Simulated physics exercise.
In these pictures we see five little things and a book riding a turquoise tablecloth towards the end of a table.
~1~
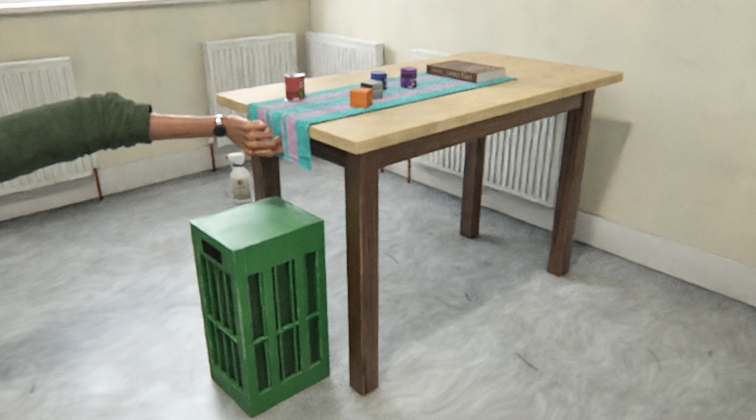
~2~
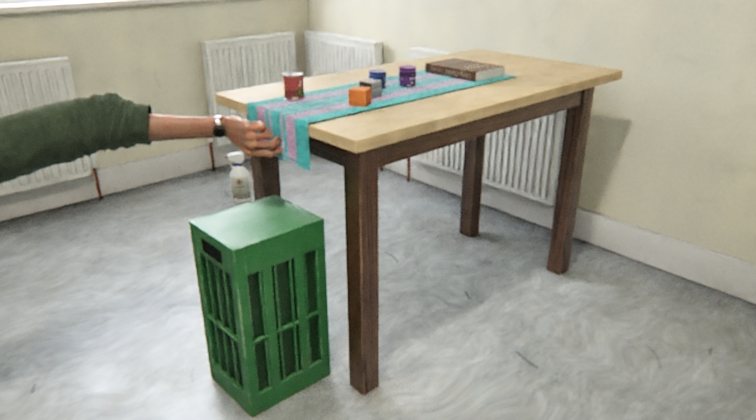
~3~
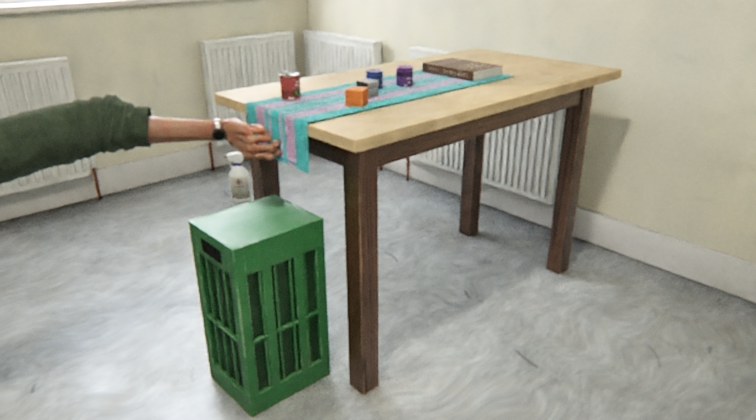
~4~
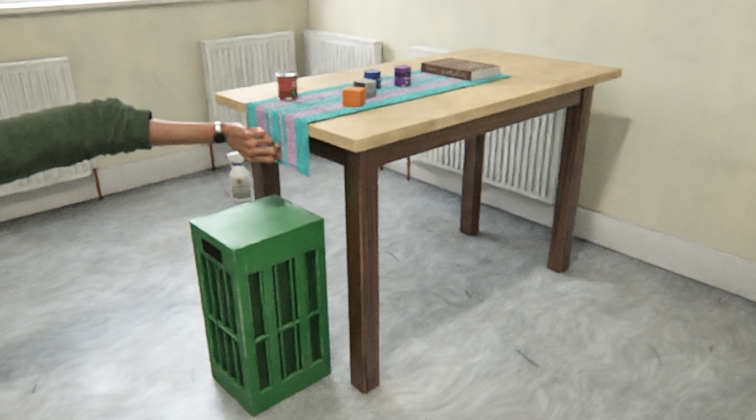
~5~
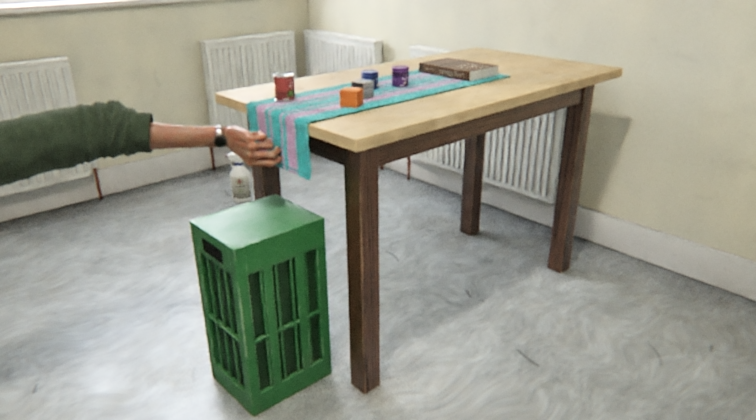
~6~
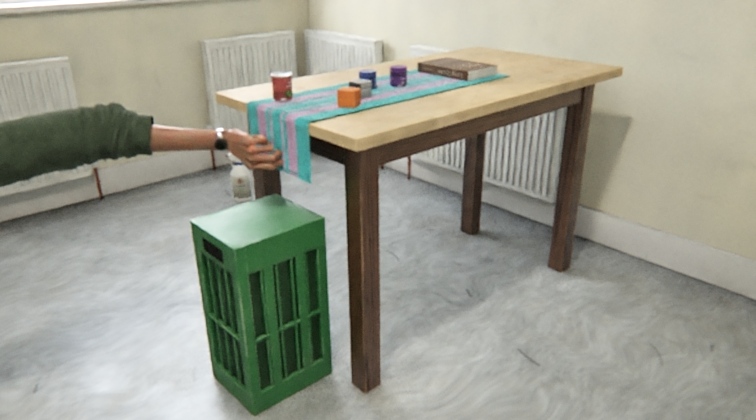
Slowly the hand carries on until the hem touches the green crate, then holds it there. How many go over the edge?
Okay, the things that come down total one by my count.
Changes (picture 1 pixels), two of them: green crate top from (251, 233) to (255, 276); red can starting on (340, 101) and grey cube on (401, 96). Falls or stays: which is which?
The red can ends up off the top and the grey cube ends up still on top.
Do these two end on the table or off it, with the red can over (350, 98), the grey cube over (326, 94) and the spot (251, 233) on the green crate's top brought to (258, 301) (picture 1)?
Red can is gone, grey cube is gone.
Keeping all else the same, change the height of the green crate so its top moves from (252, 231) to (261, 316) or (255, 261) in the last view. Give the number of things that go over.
The count: 4 and 2.
Early on, hem near (281, 188); all still up.
Midway, hem on the crate; red can gone.
Finally, hem on the crate; red can gone. The answer is one.
